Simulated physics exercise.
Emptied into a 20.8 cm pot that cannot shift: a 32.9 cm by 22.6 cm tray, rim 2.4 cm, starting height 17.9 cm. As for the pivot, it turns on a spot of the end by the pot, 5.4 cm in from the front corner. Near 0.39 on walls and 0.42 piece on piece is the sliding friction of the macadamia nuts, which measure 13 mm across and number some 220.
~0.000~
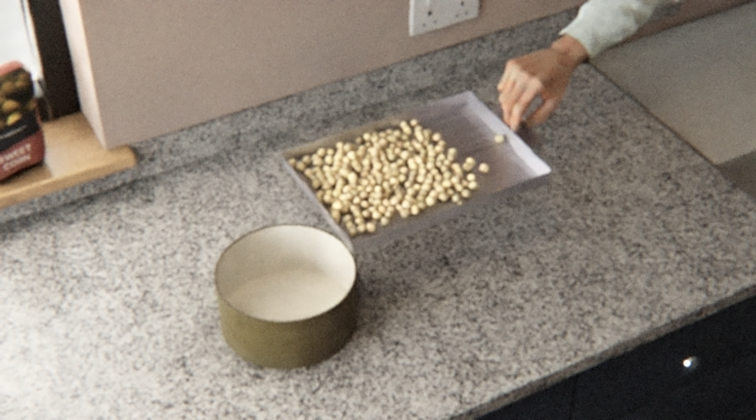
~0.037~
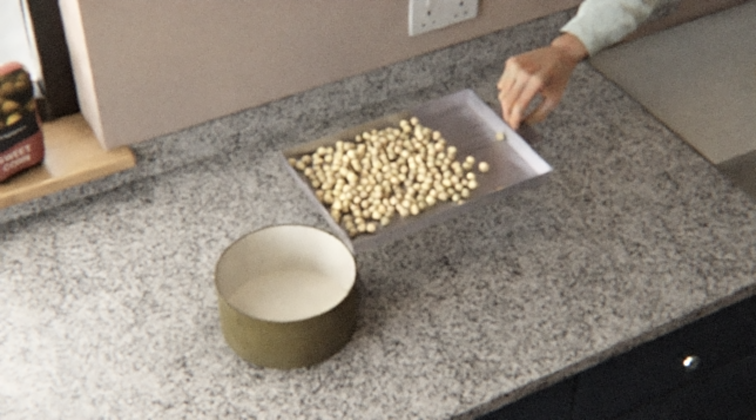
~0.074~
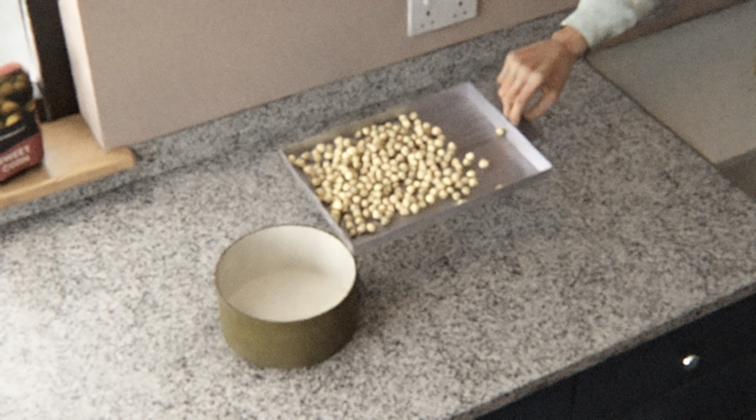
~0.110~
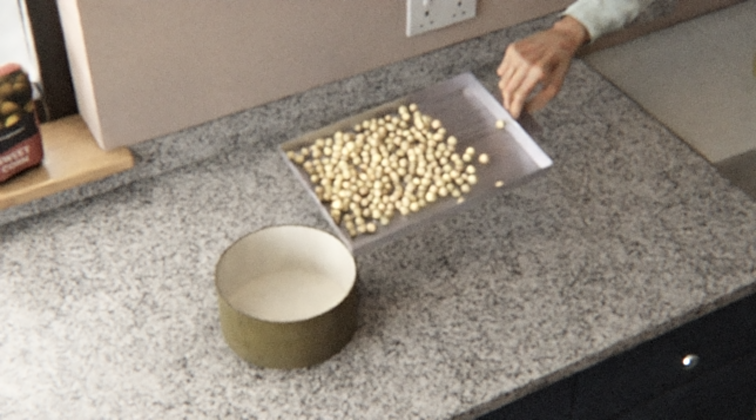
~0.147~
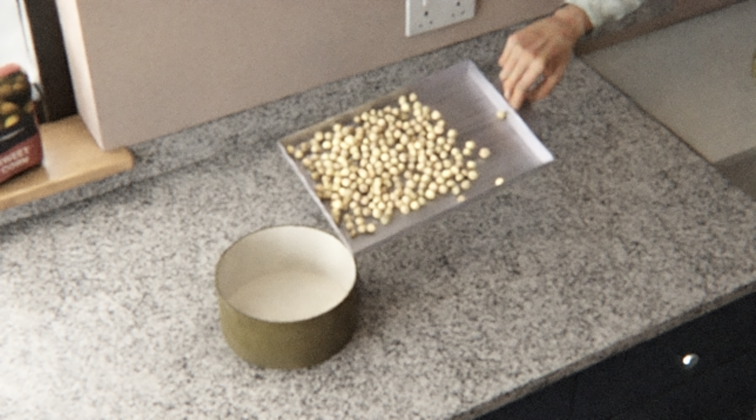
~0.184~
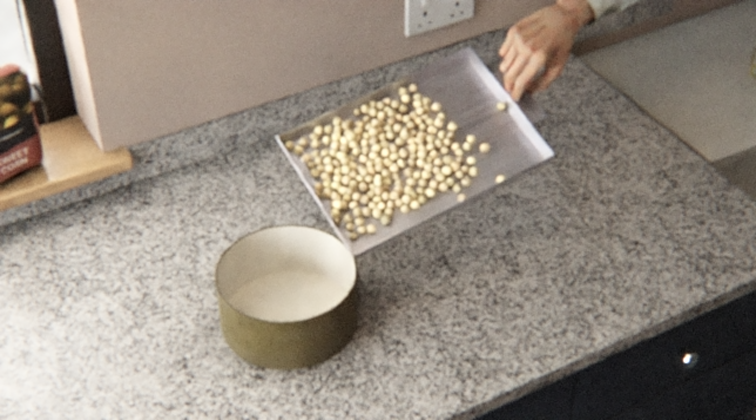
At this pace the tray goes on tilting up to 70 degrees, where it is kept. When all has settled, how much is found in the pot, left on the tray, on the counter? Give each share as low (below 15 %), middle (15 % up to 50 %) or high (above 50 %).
Pot - low, tray - middle, counter - high.
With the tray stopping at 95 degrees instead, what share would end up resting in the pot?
That would be around 10 percent.
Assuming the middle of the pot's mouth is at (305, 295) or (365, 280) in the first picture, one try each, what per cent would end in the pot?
35 and 60 %.
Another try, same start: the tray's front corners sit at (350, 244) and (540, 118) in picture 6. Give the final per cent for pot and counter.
Pot 45; counter 10.
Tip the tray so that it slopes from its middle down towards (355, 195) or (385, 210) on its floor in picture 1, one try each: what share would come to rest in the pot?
The share comes to roughly 40 in a hundred, then roughly 30 in a hundred.
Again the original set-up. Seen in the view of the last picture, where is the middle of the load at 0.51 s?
Approx. (384, 188).
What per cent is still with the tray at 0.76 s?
About 65 per cent.
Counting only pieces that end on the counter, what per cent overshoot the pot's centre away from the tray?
It comes to near 30 percent.
After 0.38 s, tilt 45 degrees; the tray holds 100 %, the pot 0 %.
After 0.51 s, tilt 64 degrees; the tray holds 100 %, the pot 0 %.
After 0.76 s, tilt 70 degrees; the tray holds 65 %, the pot 0 %.
By 2.7 s all is still; pot 5 %, tray 35 %, counter 60 %.
